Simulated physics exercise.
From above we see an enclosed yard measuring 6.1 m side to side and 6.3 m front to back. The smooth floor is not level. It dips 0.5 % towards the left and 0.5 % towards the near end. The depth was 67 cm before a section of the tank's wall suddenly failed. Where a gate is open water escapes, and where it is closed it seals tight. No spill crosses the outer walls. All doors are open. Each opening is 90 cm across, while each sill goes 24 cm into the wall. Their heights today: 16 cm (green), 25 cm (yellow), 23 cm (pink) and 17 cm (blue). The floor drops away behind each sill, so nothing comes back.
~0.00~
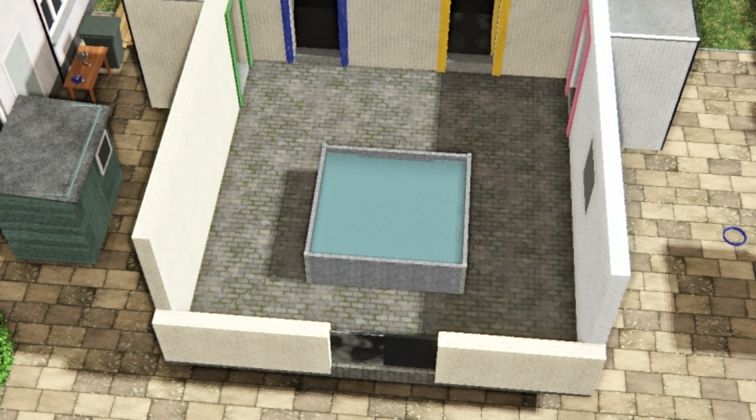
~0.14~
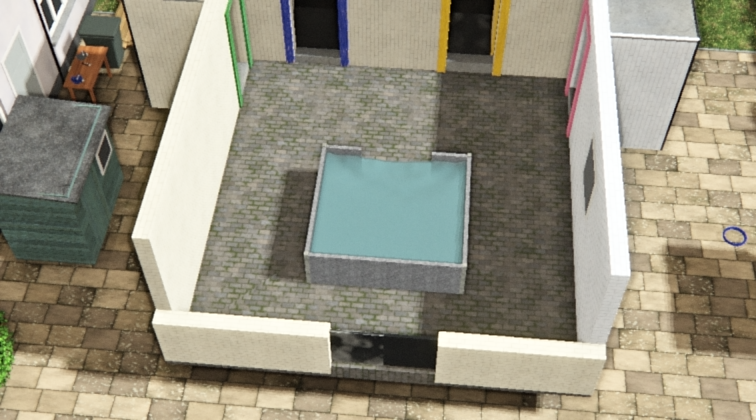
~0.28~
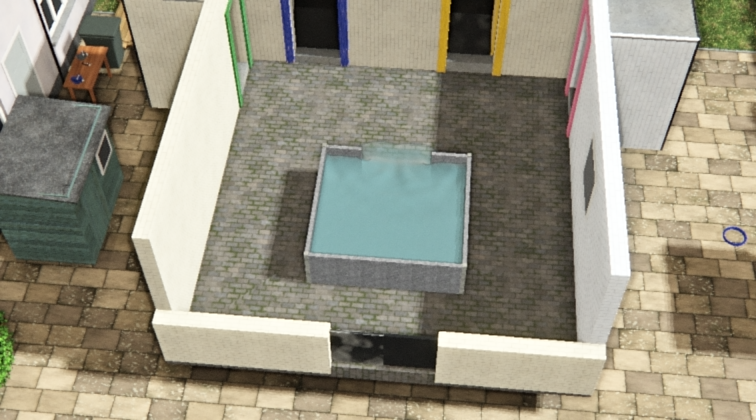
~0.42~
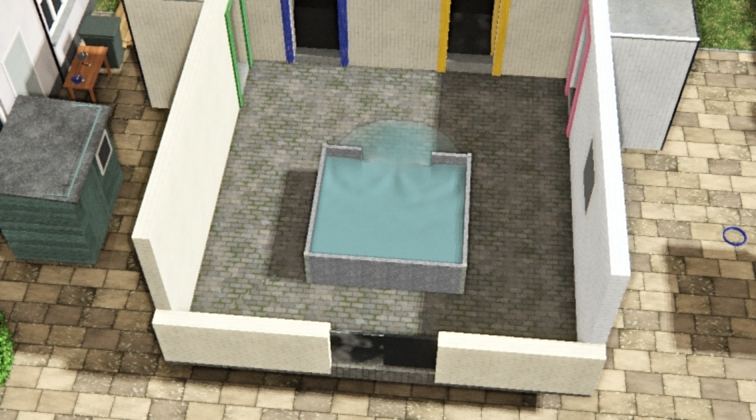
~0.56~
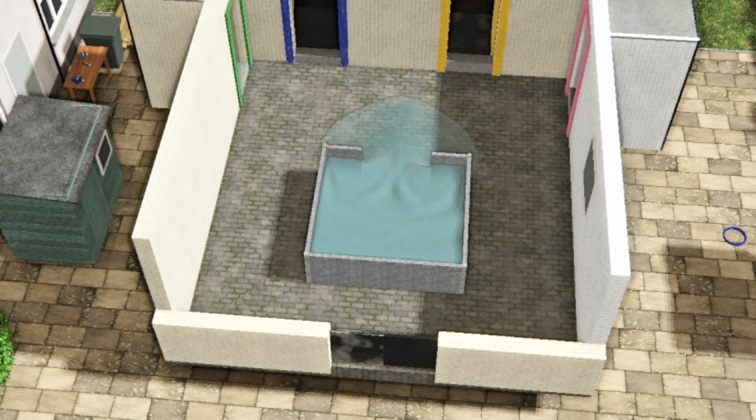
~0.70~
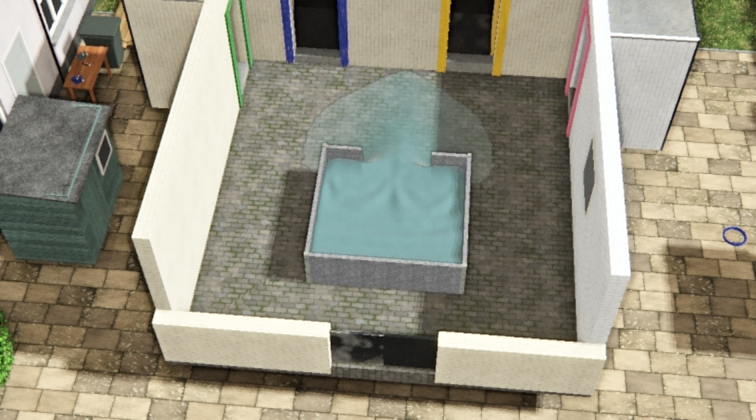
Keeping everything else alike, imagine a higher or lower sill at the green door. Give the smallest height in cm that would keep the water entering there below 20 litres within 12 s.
Roughly 26 cm.
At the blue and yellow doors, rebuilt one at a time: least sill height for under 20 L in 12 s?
Roughly 17 cm at blue and 22 cm at yellow.
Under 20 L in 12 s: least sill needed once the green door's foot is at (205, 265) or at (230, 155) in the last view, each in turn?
First place around 11.5 cm, second around 6.0 cm.
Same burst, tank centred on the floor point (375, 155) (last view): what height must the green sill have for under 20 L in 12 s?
Then roughly 30 cm.
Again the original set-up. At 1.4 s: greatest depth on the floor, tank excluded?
Max depth: Near 40 cm.
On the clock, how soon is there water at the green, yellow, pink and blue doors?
So green sees it at 2.0 s, yellow at 1.0 s, pink at 2.2 s and blue at 1.2 s.
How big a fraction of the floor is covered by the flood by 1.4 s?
Around 30 per cent of the free floor.
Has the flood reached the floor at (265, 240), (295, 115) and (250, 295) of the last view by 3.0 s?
In order: Untouched, soaked, untouched.
After 1.4 s water covers 30 % of the floor, deepest (40 cm) near (398, 175); it has not reached the green door.
After 3.0 s water covers 40 % of the floor, deepest (32 cm) near (260, 66); 29 cm at the green door, 41 litres in over its 16 cm sill.
After 12.0 s water covers 95 % of the floor, deepest (18 cm) near (183, 340); 9 cm at the green door, 136 litres in over its 16 cm sill.
At the green door as built, the water arrived by 2.1 s and peaked near 29 cm at 3.0 s.
With a sill of 23.5 cm, 35 litres would have come in within the 12 s; with 32 cm, 3 litres. So under 20 litres takes about 26 cm.
